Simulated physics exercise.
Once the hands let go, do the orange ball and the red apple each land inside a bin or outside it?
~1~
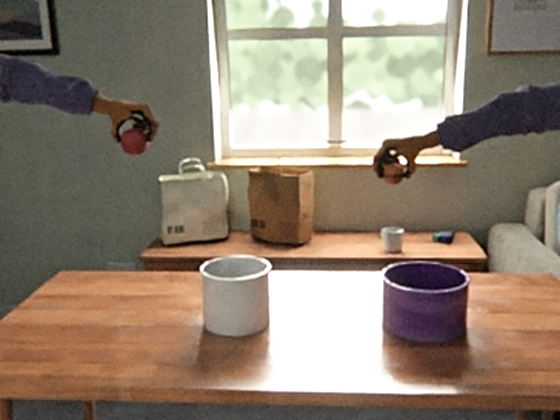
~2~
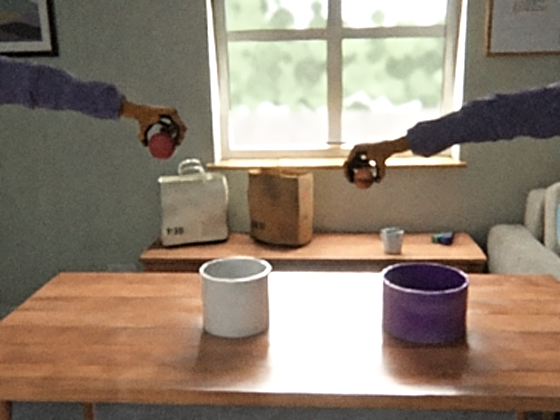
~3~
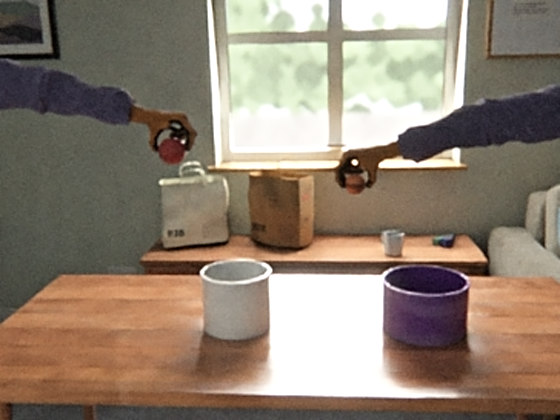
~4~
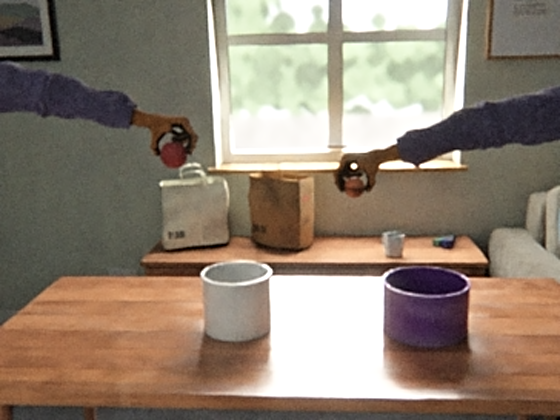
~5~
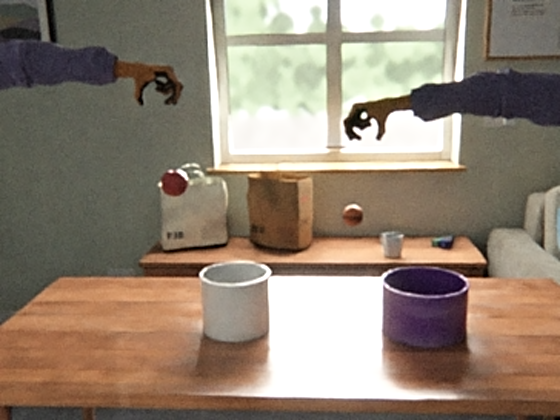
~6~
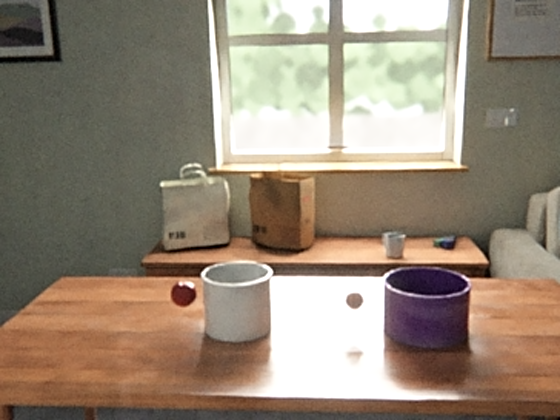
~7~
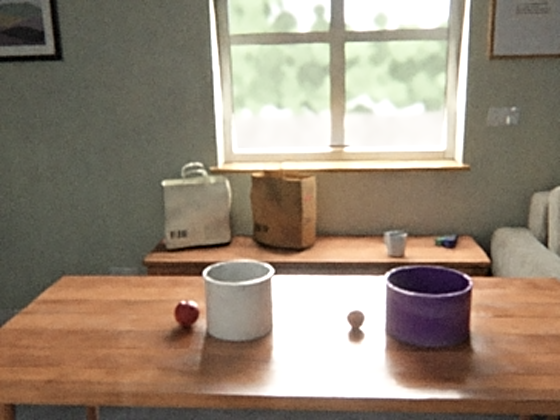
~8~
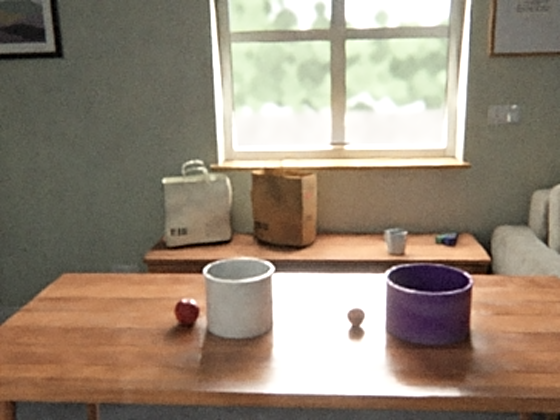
The orange ball comes down outside, on the table beside the purple bin. The red apple also lands outside, on the table beside the white bin.
Two hands move inward, then drop a red apple and an orange ball beside two bins.
